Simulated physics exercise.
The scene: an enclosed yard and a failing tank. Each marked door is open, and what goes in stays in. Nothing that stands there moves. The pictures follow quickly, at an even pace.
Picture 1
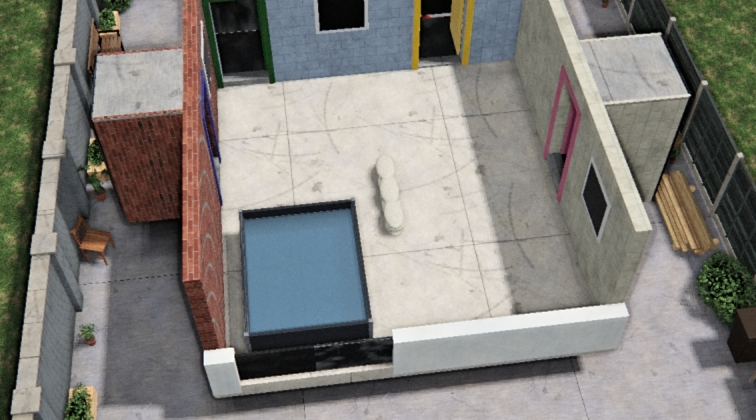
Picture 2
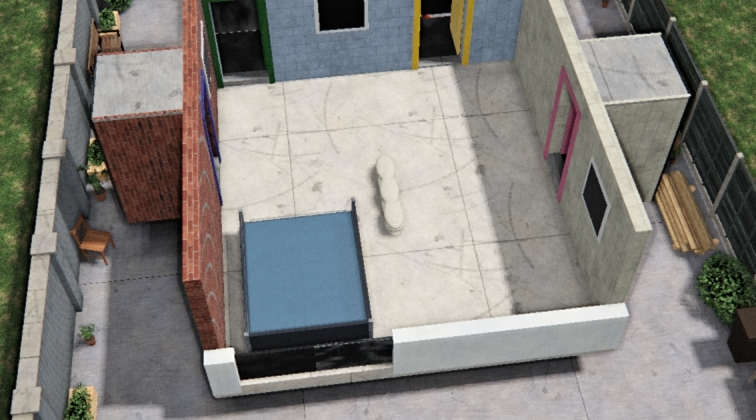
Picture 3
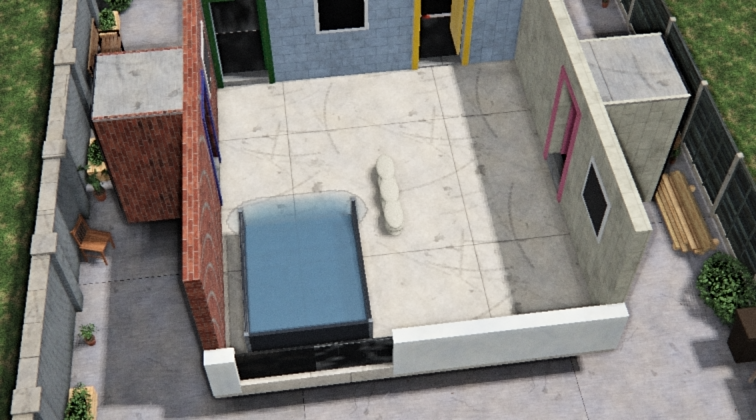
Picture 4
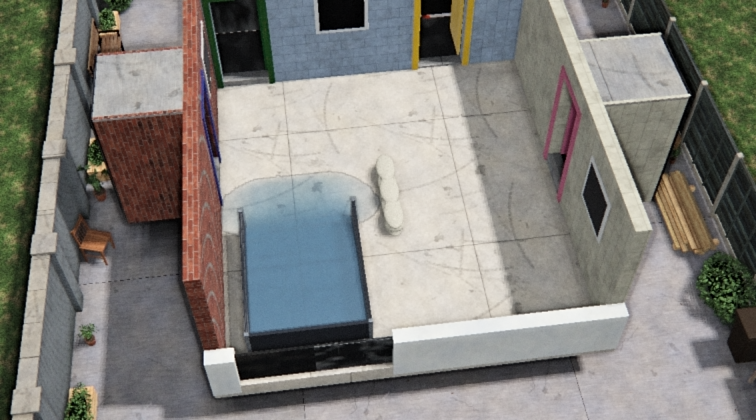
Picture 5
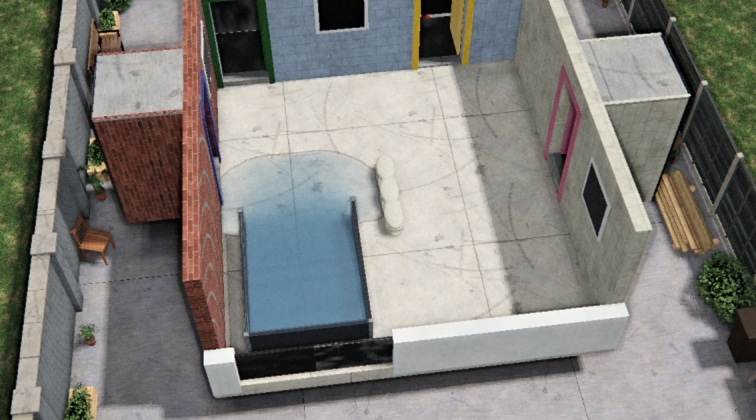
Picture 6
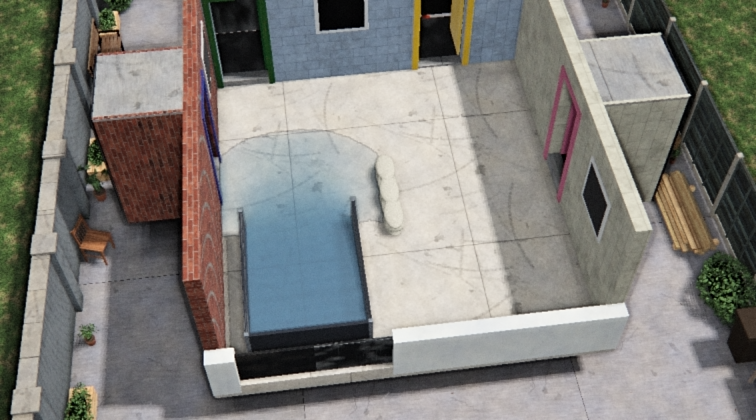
We see a walled yard with an open tank of blue water; the tank's far side disappears, and water pours out through the gap, spreading in a widening curve across the pale floor toward a lumpy, pale object.
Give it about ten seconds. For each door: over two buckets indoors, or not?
The pink door admits no more than that; the green door lets in a lot; the blue door admits no more than that; the yellow door lets in a lot.
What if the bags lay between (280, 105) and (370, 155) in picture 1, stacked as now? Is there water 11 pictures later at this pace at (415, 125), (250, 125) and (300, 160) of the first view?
One after the other: Flooded, under water, awash.
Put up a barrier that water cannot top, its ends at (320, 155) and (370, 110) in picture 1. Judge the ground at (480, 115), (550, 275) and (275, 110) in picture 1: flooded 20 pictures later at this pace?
One after the other: Flooded, clear, under water.
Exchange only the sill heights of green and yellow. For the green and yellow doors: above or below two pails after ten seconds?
Then: The green door takes more; the yellow door stays under.
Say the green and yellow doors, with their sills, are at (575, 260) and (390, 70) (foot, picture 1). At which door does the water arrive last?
Last comes the green one.
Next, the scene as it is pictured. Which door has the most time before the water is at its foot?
It is the pink door.
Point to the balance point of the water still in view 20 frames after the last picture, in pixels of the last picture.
Around (316, 157).
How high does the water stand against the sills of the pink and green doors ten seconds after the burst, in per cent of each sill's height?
Roughly 30 per cent, then 30 per cent.
A moment on, water covers 35 % of the floor; the pink door not reached, the green door wet at the sill, nothing in, the blue door wet at the sill, nothing in, the yellow door not reached.
Next, water covers 40 % of the floor; the pink door not reached, the green door over two buckets in, the blue door wet at the sill, nothing in, the yellow door not reached.
Then, water covers 50 % of the floor; the pink door not reached, the green door far over two buckets in, the blue door wet at the sill, nothing in, the yellow door under two buckets in.
Later, water covers 70 % of the floor; the pink door wet at the sill, nothing in, the green door far over two buckets in, the blue door wet at the sill, nothing in, the yellow door under two buckets in.
In the end, water covers 95 % of the floor; the pink door wet at the sill, nothing in, the green door far over two buckets in, the blue door wet at the sill, nothing in, the yellow door over two buckets in.
